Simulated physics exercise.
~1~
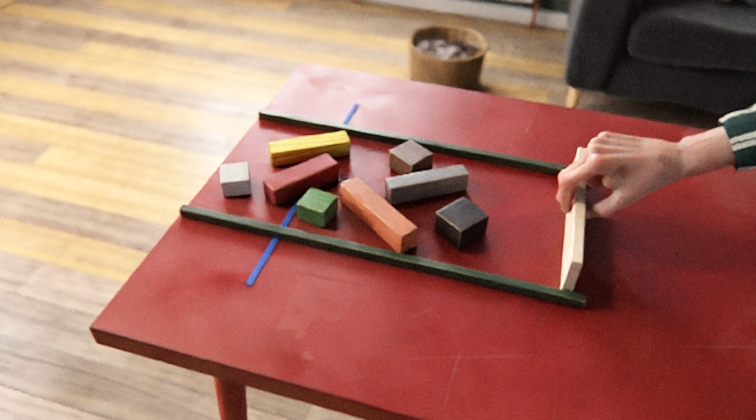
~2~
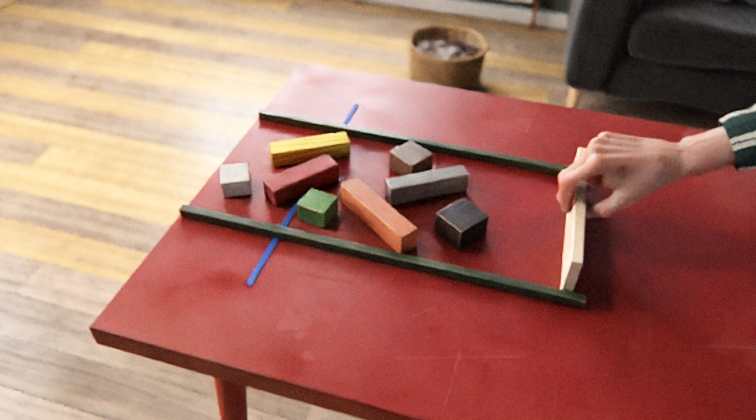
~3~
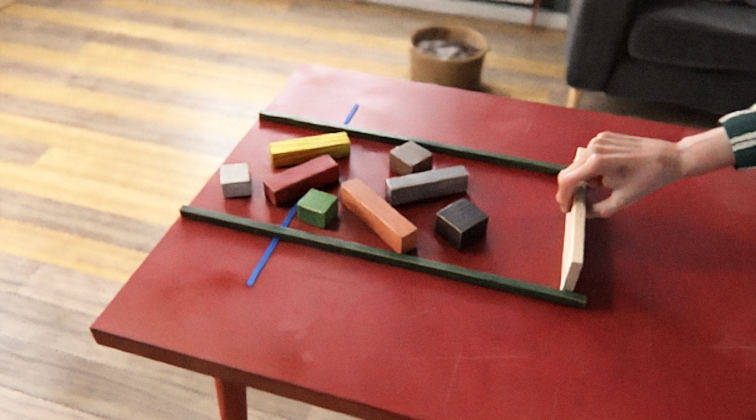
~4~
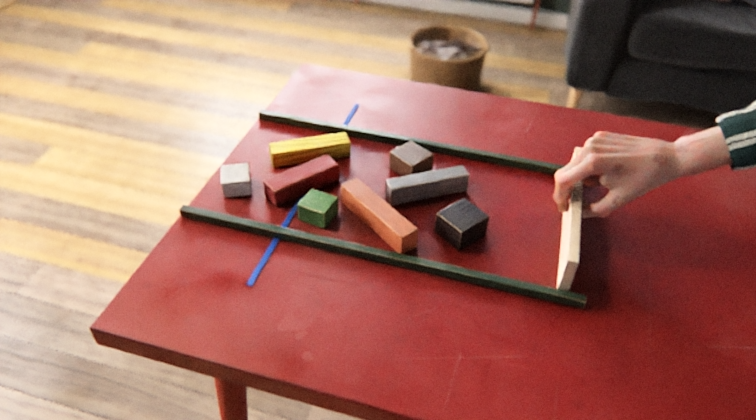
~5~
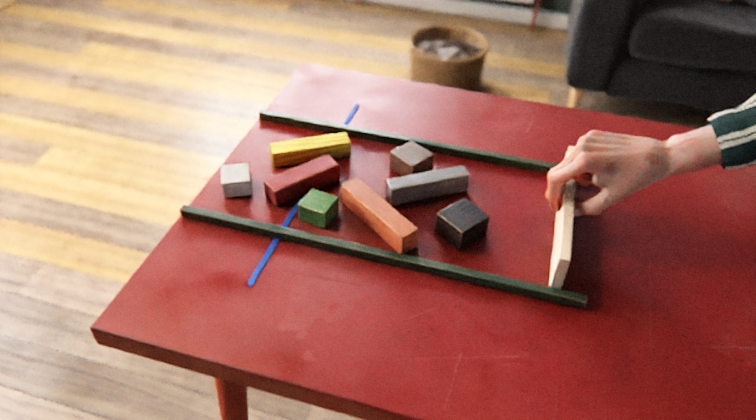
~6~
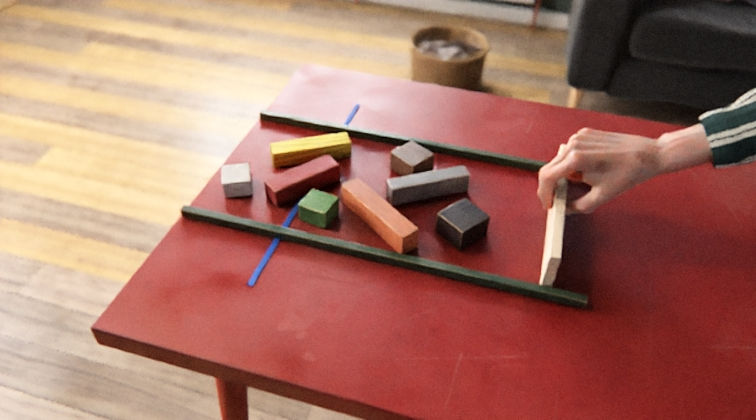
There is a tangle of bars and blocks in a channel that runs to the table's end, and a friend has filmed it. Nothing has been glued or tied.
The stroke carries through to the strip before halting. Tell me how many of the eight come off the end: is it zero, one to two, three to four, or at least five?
Band: Nil.
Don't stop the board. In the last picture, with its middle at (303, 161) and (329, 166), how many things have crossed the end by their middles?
0 and 0.
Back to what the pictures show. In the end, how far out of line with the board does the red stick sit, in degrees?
Out of line by around 45°.
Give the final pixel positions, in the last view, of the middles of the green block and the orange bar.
(230, 199), and the other (256, 191).
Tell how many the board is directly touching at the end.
4 of them.
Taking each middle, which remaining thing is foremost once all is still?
The white block is foremost.
Early on, none off yet; white block at rest near (237, 180); yellow stick at rest near (311, 150); red stick at rest near (303, 180).
A while later, none off yet; white block at rest near (237, 180); yellow stick at rest near (311, 150); red stick travelled a little near (294, 176).
Finally, the number that fall off is zero.
